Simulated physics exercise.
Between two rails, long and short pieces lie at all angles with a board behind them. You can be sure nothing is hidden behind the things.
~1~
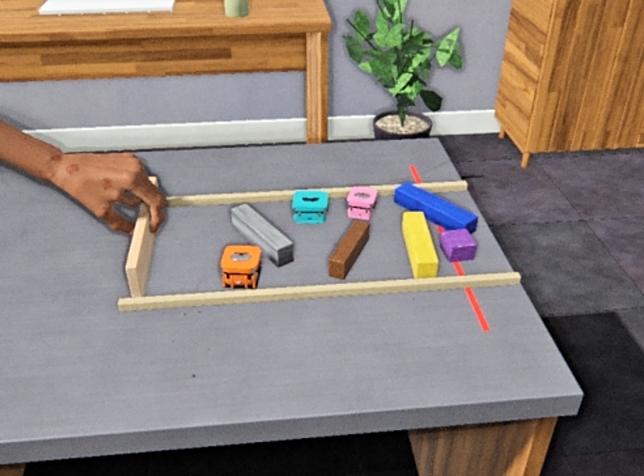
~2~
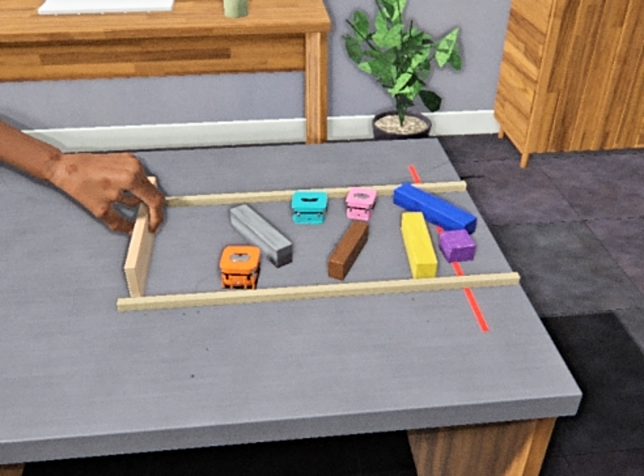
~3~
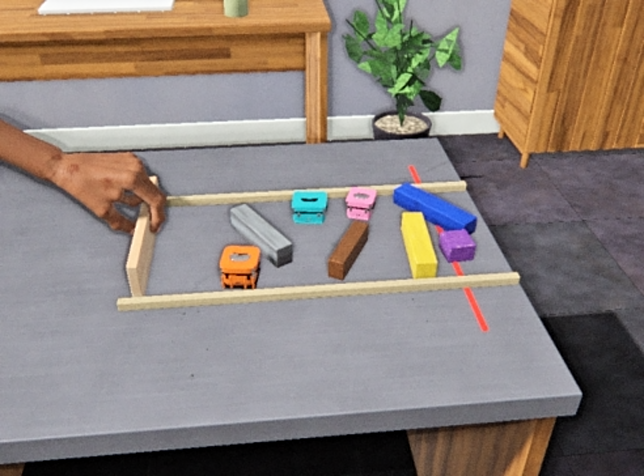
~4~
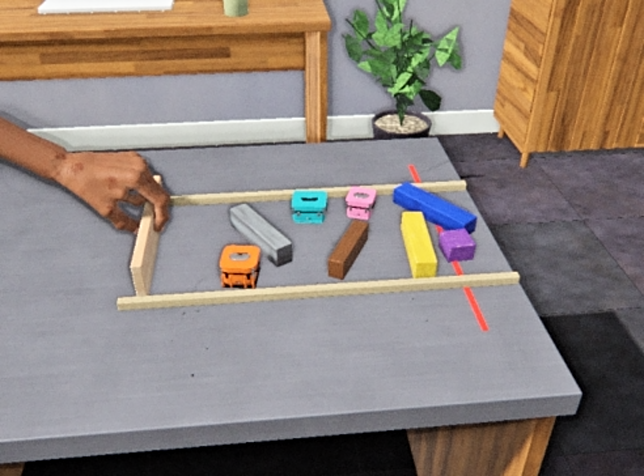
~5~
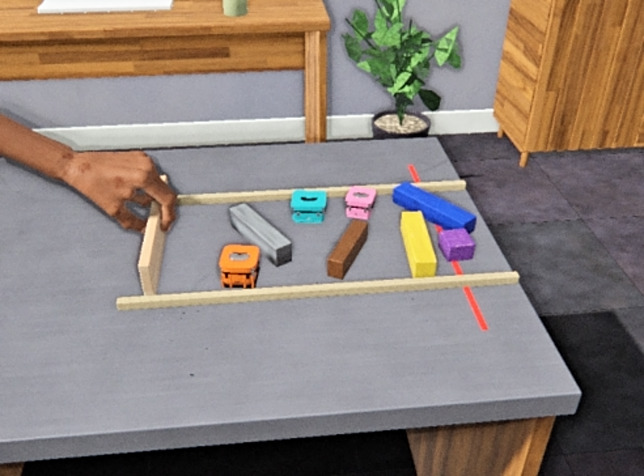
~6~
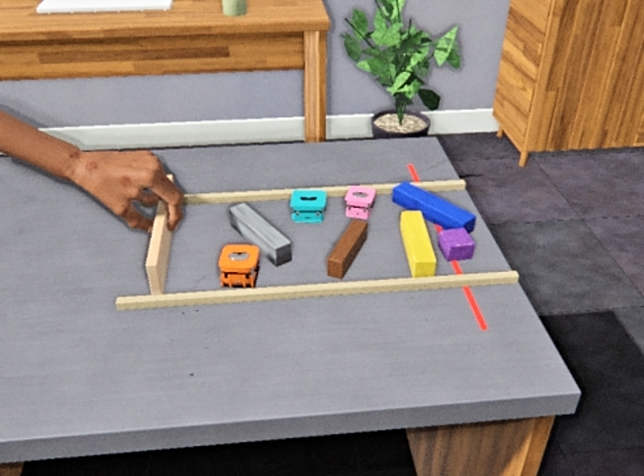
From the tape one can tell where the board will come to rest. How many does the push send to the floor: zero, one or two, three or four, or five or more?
The number gone is middling: Three or four.
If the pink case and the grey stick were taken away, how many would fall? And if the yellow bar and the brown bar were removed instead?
3 for the first case, 2 for the second.
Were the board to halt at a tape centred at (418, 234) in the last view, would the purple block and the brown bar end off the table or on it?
Well, the purple block topples off and the brown bar is left in place.
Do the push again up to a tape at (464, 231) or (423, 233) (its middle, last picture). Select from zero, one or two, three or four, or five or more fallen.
5 or more; 3 or 4.
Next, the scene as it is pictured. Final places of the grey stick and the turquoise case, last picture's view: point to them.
Roughly (467, 223), and the other roughly (451, 194).
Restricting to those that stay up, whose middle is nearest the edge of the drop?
The one out in front is the pink case.
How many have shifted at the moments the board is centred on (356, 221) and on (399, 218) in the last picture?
That makes 7 at the first spot and 8 at the second.
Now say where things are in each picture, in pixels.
In the first picture, purple block (458, 245); blue stick (434, 209); yellow bar (419, 244); board (146, 234); tape (443, 233).
In the second picture, blue stick (434, 210); pink case (361, 205).
In the third picture, yellow bar (418, 245); grey stick (261, 235).
In the fourth picture, purple block (457, 246); board (150, 233).
In the fifth picture, blue stick (433, 209); orange case (240, 267).
In the sixth picture, purple block (456, 245); blue stick (432, 209); yellow bar (417, 244); board (163, 232); tape (441, 232).
Soon after, none off yet; purple block at rest near (456, 245); blue stick at rest near (432, 209); yellow bar at rest near (417, 244).
Then, none off yet; purple block at rest near (456, 245); blue stick at rest near (432, 209); yellow bar at rest near (418, 244).
Further on, none off yet; purple block tipped a little near (506, 236); blue stick moved a little near (462, 207); yellow bar moved about its own width near (480, 236).
At rest, the number that fall off is three or four; fallen, brown bar, yellow bar, blue stick and purple block.
